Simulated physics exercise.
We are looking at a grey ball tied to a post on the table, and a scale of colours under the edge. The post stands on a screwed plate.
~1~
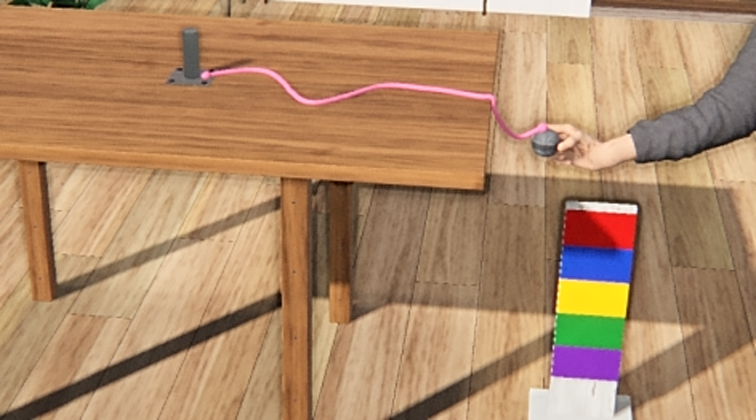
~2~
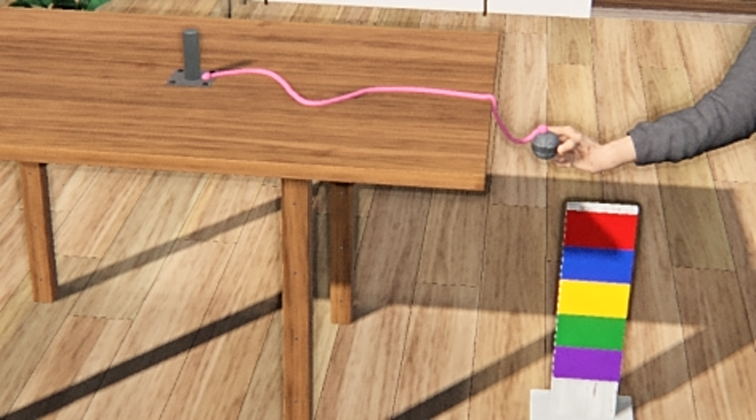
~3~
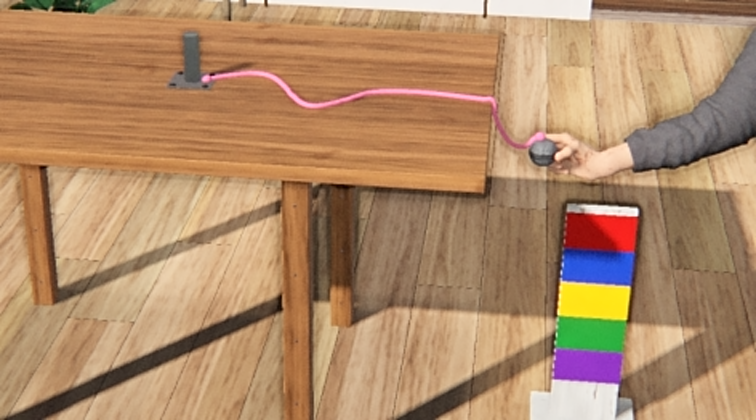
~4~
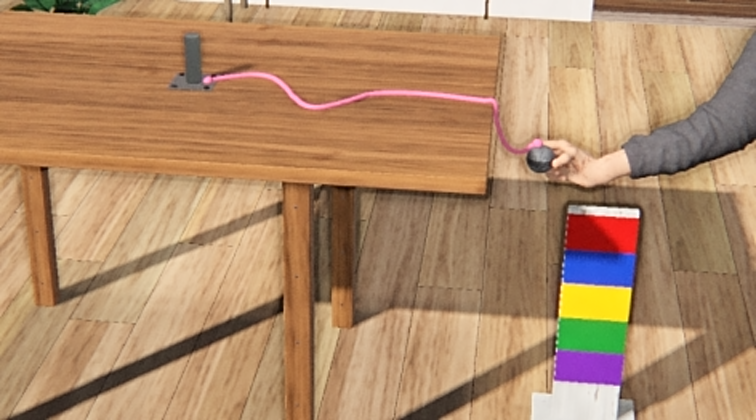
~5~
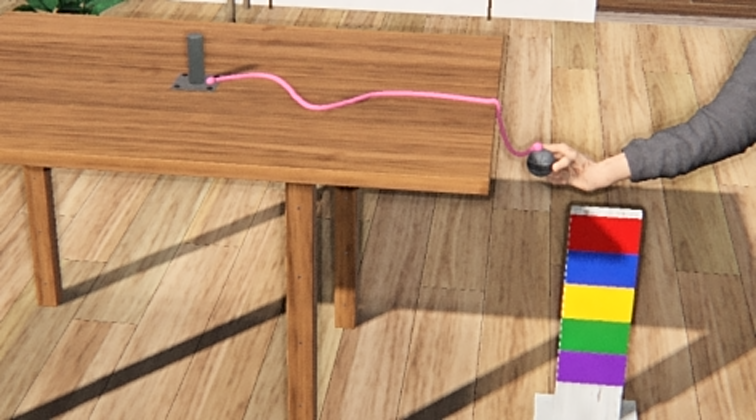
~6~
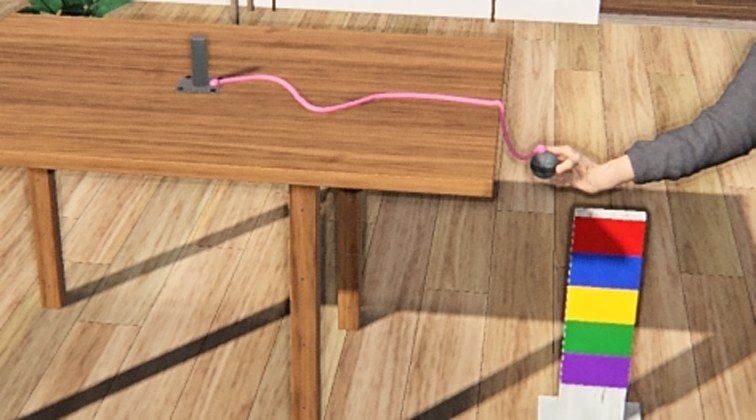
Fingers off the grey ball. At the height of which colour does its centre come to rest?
At blue.
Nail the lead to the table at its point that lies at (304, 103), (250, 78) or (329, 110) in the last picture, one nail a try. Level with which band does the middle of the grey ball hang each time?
Taking them in turn: Red; blue; red.
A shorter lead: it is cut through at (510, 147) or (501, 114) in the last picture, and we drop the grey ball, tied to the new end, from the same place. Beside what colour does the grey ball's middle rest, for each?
It would be red; higher than all five.
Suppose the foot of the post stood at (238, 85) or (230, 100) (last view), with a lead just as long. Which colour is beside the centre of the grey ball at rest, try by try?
In that order: Yellow; yellow.
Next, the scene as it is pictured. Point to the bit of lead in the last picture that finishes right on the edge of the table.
The one at (436, 97).
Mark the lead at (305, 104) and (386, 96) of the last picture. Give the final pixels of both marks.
About (350, 97), and the other about (450, 106).
Soon after, ball near (525, 261); level with blue.
After that, ball near (471, 259); level with blue.
And then, ball near (493, 265); level with blue.
In the end, ball near (498, 264); level with blue. Its centre hangs level with the blue band.
